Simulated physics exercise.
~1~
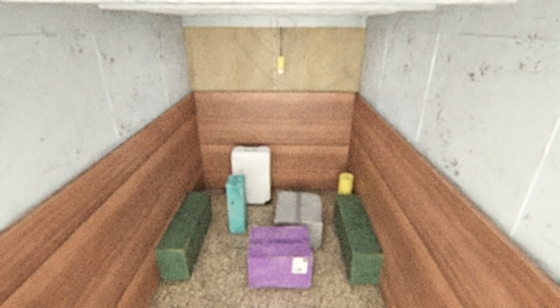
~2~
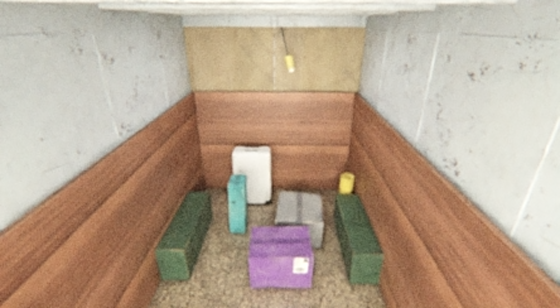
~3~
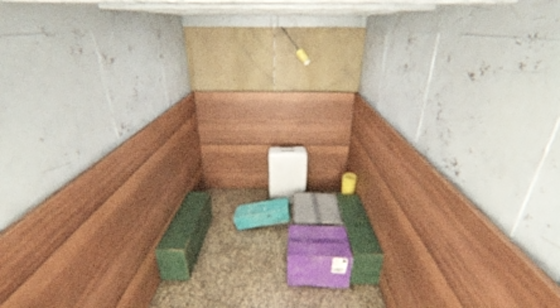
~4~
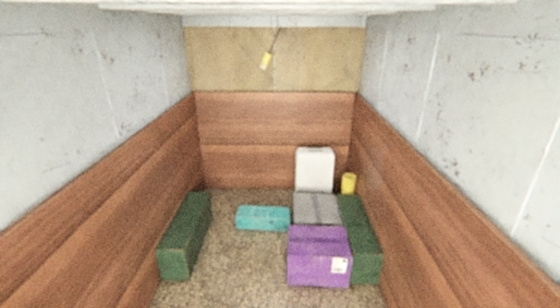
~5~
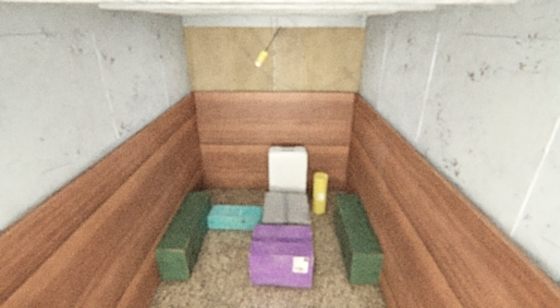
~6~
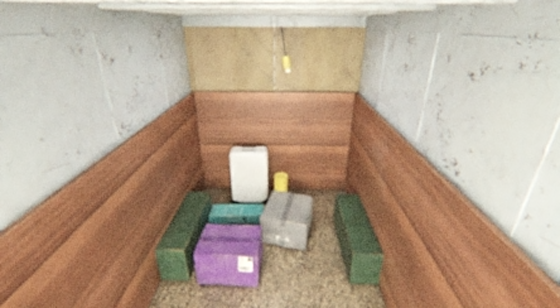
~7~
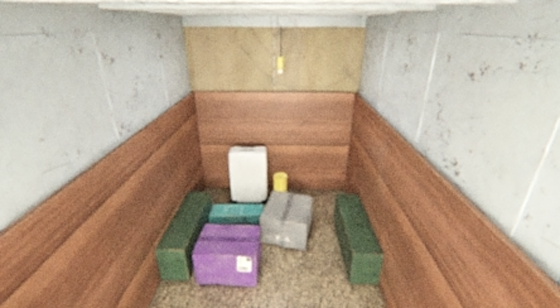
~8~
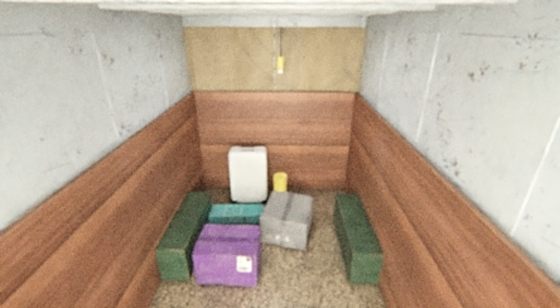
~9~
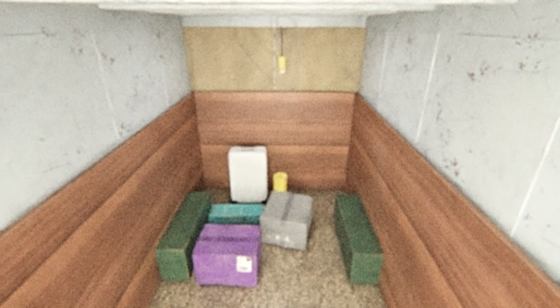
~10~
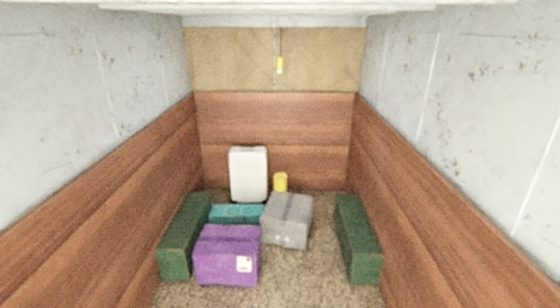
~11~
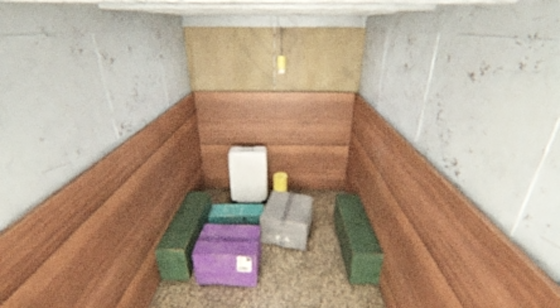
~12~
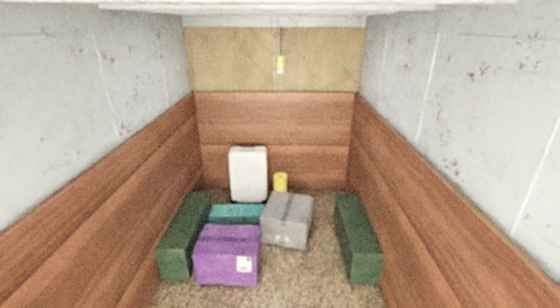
The load bay of a van, seen from behind toward its front wall, has wood-panelled lower walls, a green wheel box on each side and a small yellow lamp hanging at the front. A white case stands at the back, with an upright turquoise box, a grey box and a purple box before it and a yellow canister at right. The lamp swings and the load slides right as the turquoise box topples. Then everything shifts back left, the canister sliding too and staying upright. Finally all rests, the turquoise box lying behind the purple one at left.
